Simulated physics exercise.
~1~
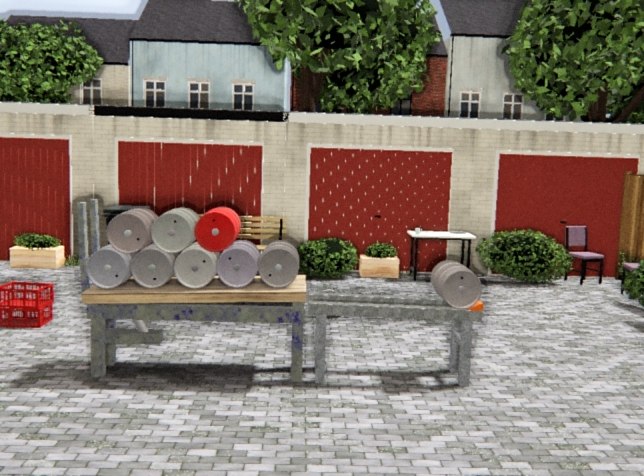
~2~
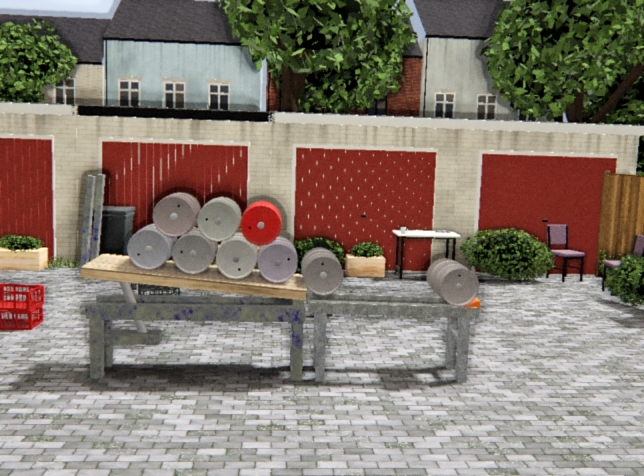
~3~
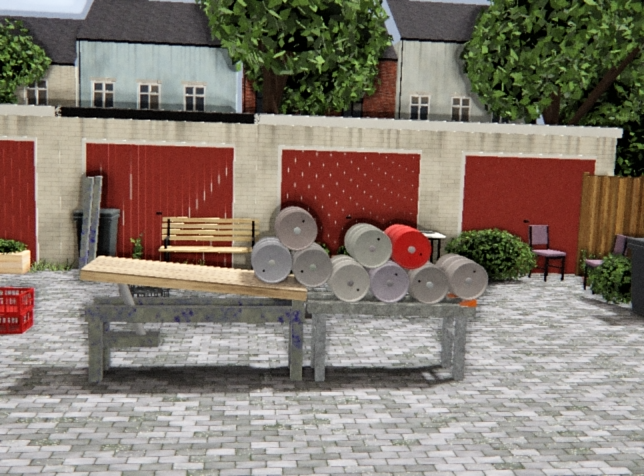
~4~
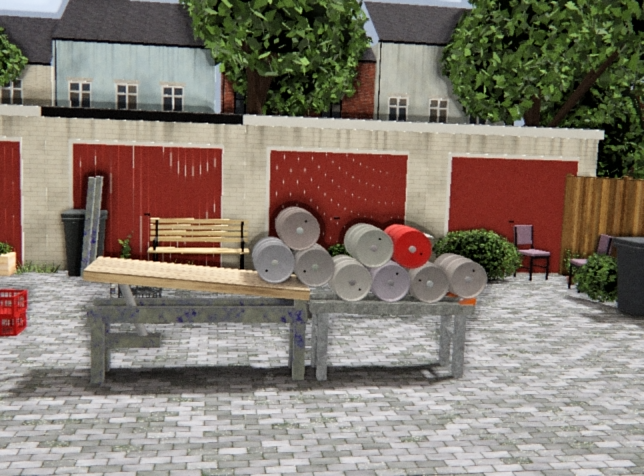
Table tilting up to tip stacked grey kegs and one red keg rightward onto a rack, where they settle in a pile.
